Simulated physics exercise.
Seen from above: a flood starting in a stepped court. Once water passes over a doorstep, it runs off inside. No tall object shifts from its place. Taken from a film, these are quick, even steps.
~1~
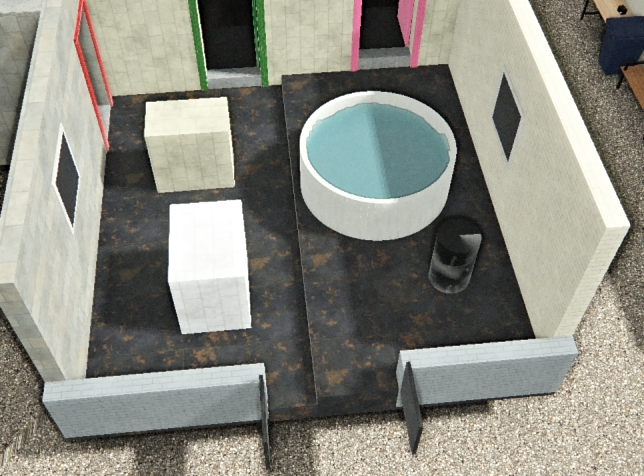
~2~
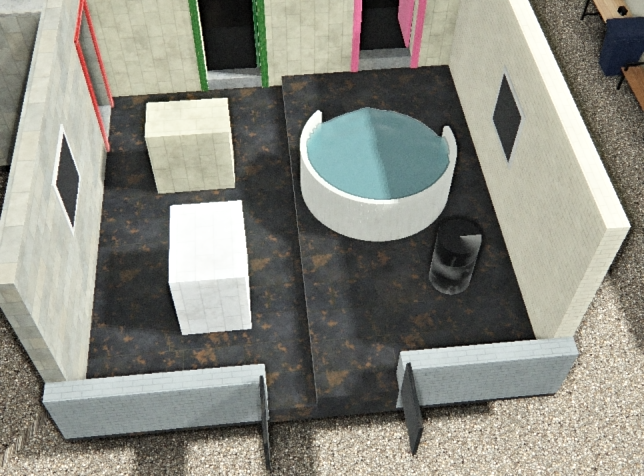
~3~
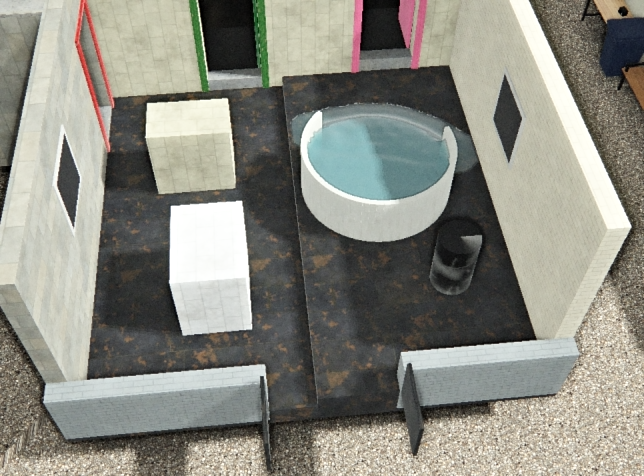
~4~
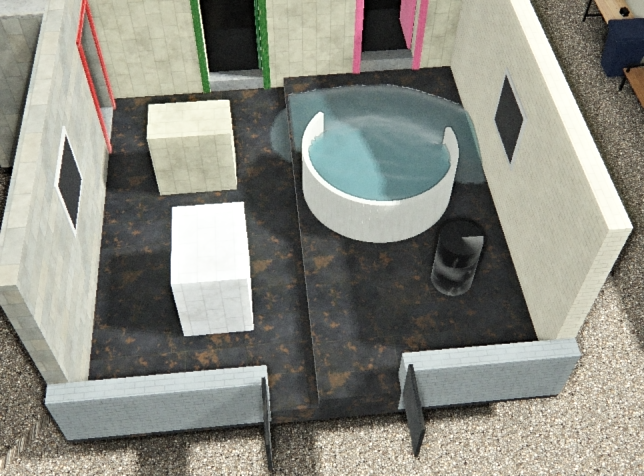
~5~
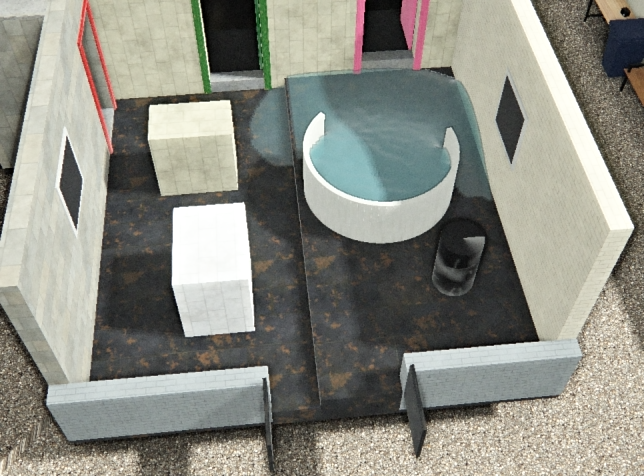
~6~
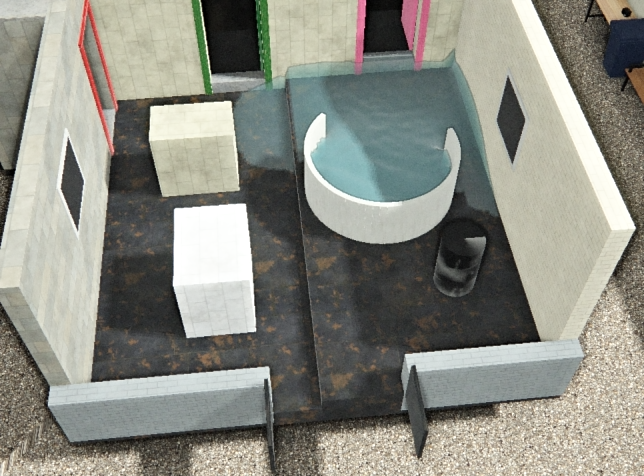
A round white tank opens at its far side and water spreads across the dark floor.
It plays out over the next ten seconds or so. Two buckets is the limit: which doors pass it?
One by one: The green door ends up at or below the line. The red door ends up above the line. The pink door ends up above the line.
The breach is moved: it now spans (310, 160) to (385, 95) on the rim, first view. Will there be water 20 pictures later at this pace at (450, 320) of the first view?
Untouched.
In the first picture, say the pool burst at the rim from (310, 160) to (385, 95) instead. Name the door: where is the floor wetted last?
The red-painted one is last.
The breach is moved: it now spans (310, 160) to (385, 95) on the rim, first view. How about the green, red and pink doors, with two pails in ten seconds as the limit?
Green exceeds the limit, red exceeds the limit, pink stays within it.
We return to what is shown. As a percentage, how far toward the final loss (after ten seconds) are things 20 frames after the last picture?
About 45 per cent.
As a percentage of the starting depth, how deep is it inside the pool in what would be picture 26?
Some 18 per cent.
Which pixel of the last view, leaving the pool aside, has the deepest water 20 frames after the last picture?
Approximate pixel: (124, 150).
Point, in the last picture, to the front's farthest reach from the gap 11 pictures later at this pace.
I'd point to (117, 105).
A moment on, water covers 30 % of the floor; the green door wet at the sill, nothing in, the red door not reached, the pink door over two buckets in.
Next, water covers 40 % of the floor; the green door wet at the sill, nothing in, the red door over two buckets in, the pink door far over two buckets in.
Then, water covers 55 % of the floor; the green door wet at the sill, nothing in, the red door far over two buckets in, the pink door far over two buckets in.
Later, water covers 90 % of the floor; the green door wet at the sill, nothing in, the red door far over two buckets in, the pink door far over two buckets in.
In the end, water covers 90 % of the floor; the green door wet at the sill, nothing in, the red door far over two buckets in, the pink door far over two buckets in.
